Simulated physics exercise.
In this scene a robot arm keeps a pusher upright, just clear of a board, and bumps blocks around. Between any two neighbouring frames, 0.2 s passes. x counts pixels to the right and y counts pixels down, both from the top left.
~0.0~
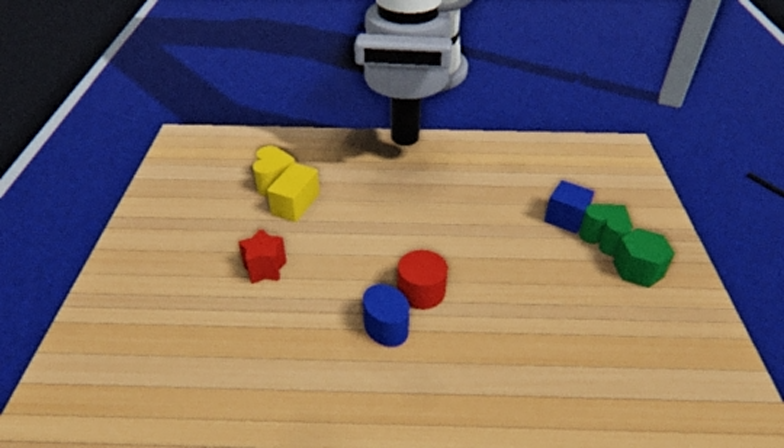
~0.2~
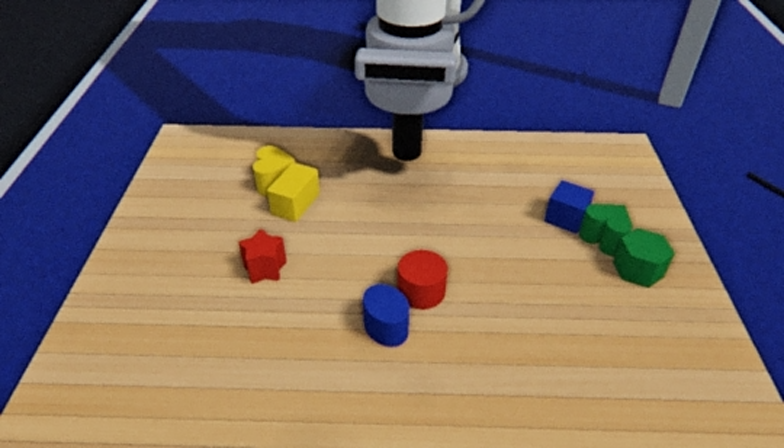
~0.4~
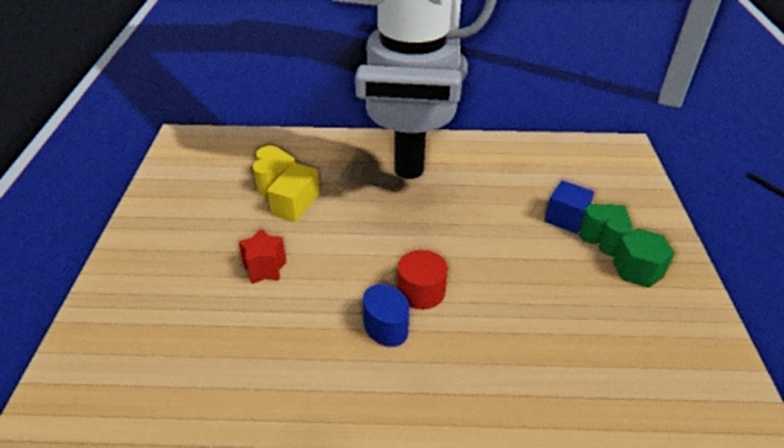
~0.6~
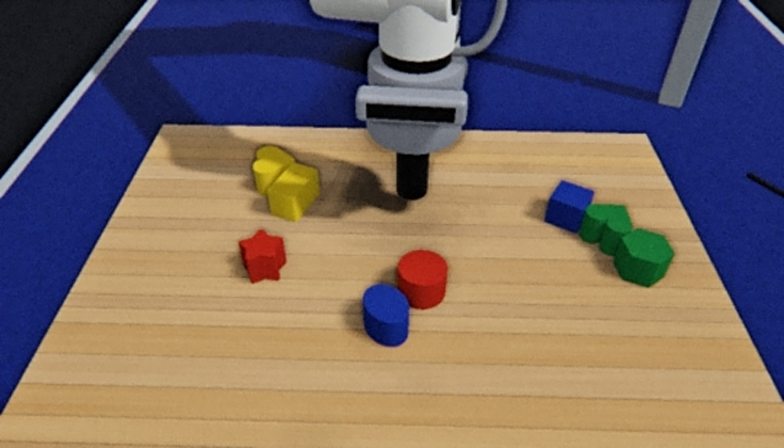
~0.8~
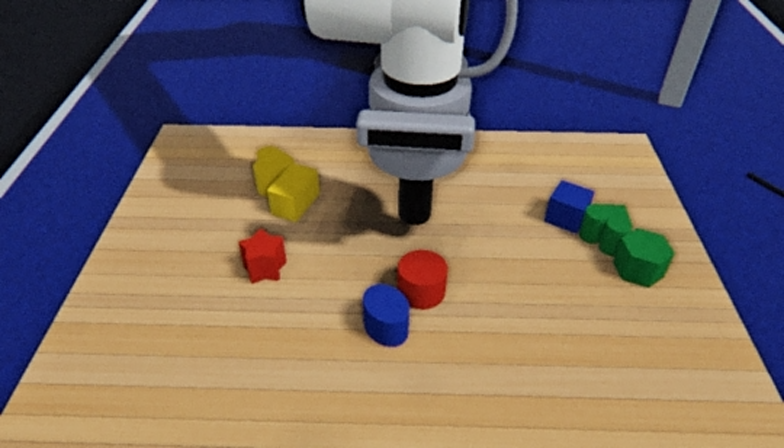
Above a wooden board, a robot arm moves its black tip nearer the still red cylinder.
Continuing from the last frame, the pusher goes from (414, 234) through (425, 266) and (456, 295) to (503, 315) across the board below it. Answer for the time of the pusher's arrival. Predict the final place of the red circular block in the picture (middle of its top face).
In the picture, that point is around (434, 297).
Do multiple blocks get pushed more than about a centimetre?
No, that is not how it ends up.
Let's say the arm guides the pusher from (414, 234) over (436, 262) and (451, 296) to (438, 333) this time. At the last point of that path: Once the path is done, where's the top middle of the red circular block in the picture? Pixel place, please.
In the picture, it is at (395, 316).
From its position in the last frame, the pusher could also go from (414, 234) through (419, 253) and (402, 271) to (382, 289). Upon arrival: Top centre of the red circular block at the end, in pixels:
By then it is at (418, 284).
What follows on the original path. One third of the way, pusher (426, 248); red circular block (424, 271).
Two thirds of the way, pusher (459, 278); red circular block (434, 296).
At the end, pusher (507, 297); blue oval block still; red circular block (434, 296).
